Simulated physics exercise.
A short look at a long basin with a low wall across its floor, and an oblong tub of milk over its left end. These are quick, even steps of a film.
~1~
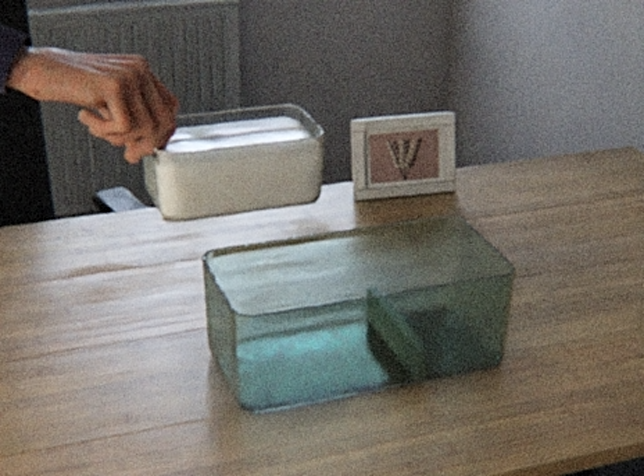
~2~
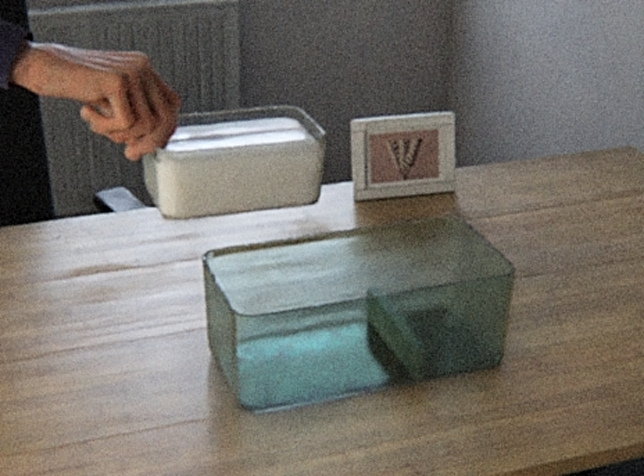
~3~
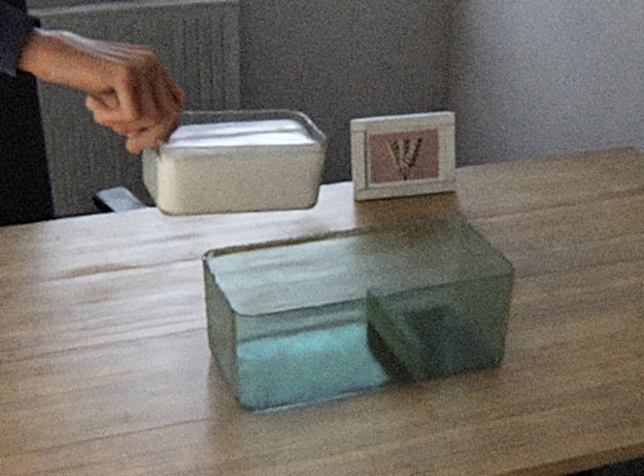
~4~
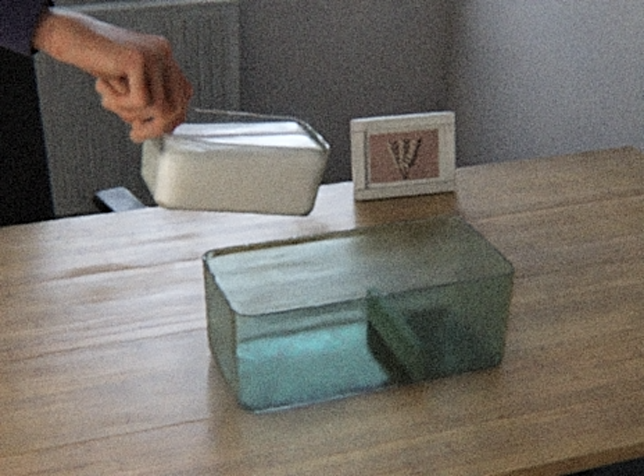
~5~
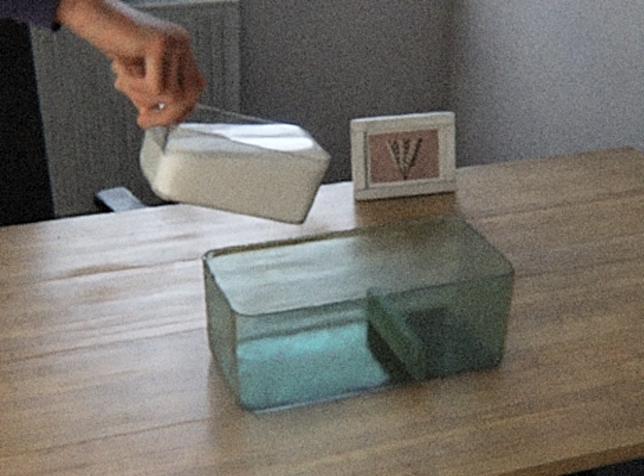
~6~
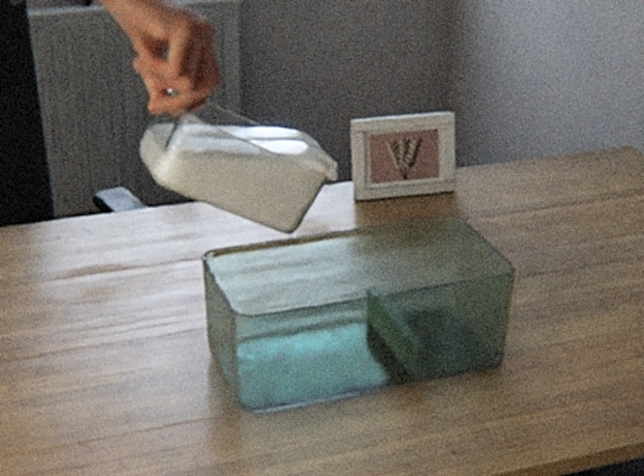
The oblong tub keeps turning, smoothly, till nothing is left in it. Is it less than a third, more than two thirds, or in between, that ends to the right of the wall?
It comes to under a third.
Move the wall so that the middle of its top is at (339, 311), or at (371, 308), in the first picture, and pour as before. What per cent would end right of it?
First some 70, then 40 per cent.
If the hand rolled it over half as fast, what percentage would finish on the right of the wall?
About 25 per cent.
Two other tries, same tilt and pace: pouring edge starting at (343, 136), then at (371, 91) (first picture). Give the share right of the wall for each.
The first gives 35 %, the second 55 %.
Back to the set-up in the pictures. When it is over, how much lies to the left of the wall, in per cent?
Some 80 per cent.
A moment on, the oblong tub is tipped on its side and 23 per cent is still to pour, 32 is left of the wall and 2 right of it.
Next, the oblong tub is tipped on its side and 6 per cent is still to pour, 79 is left of the wall and 7 right of it.
Then the oblong tub is tipped on its side and 2 per cent is still to pour, 78 is left of the wall and 11 right of it.
Later the oblong tub is tipped on its side and 1 per cent is still to pour, 80 is left of the wall and 12 right of it.
Finally, 81 per cent lies left of the wall, 13 right of it and 6 outside.
